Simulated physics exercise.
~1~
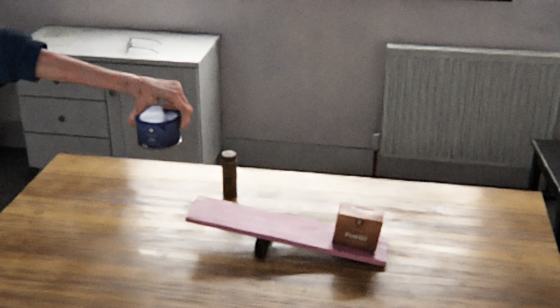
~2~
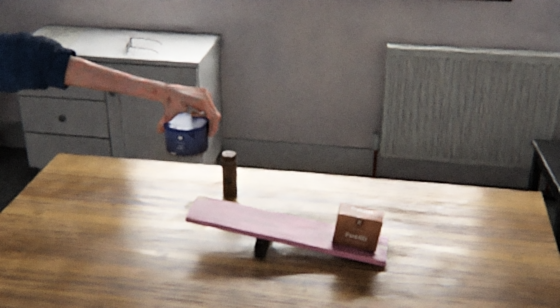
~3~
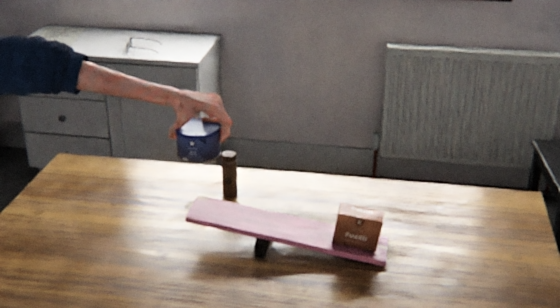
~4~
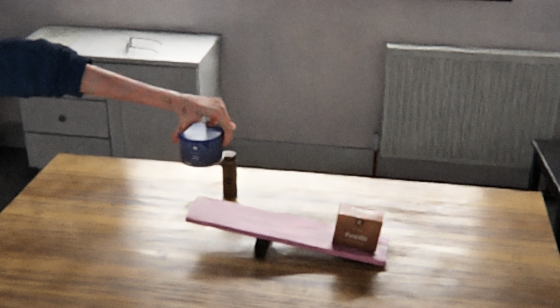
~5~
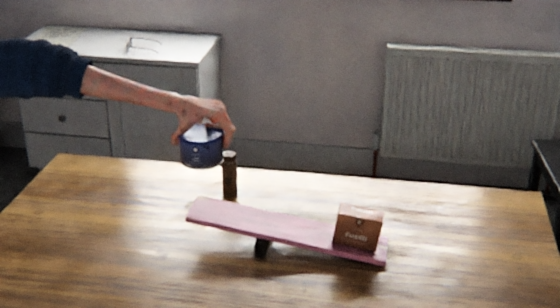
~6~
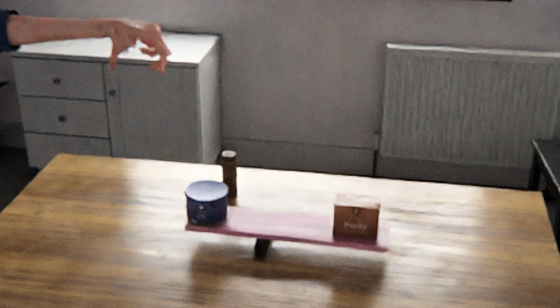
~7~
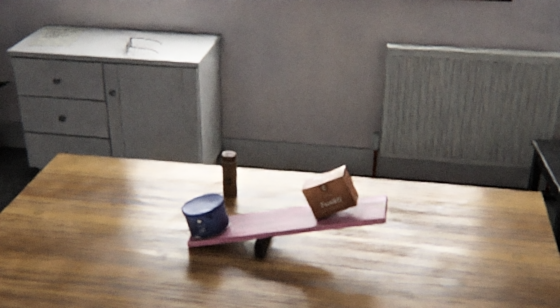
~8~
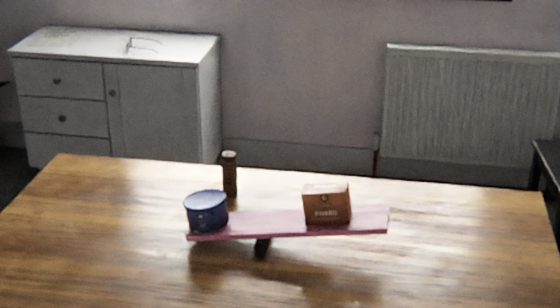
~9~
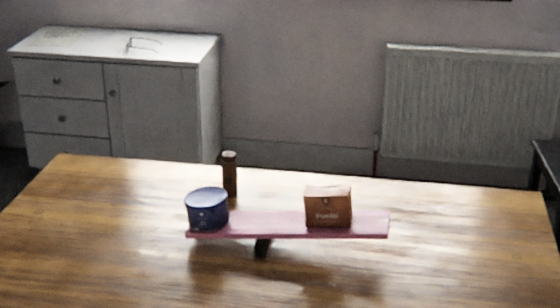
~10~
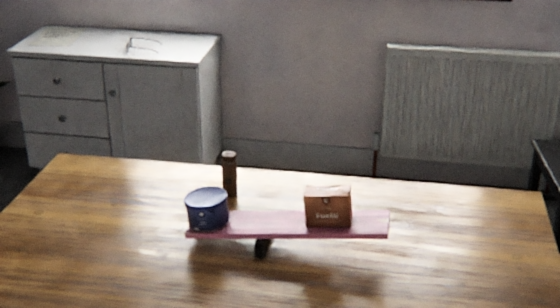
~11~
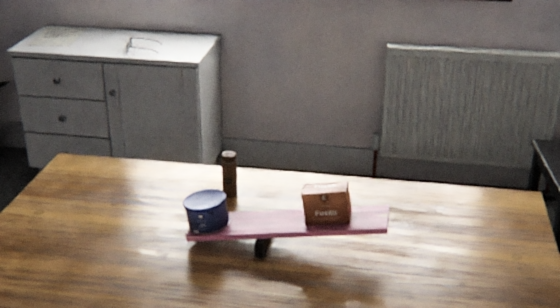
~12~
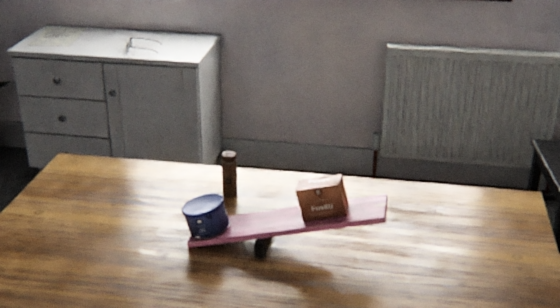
A hand drops a blue tub on a pink plank, which finally tips left, shifting an orange packet.
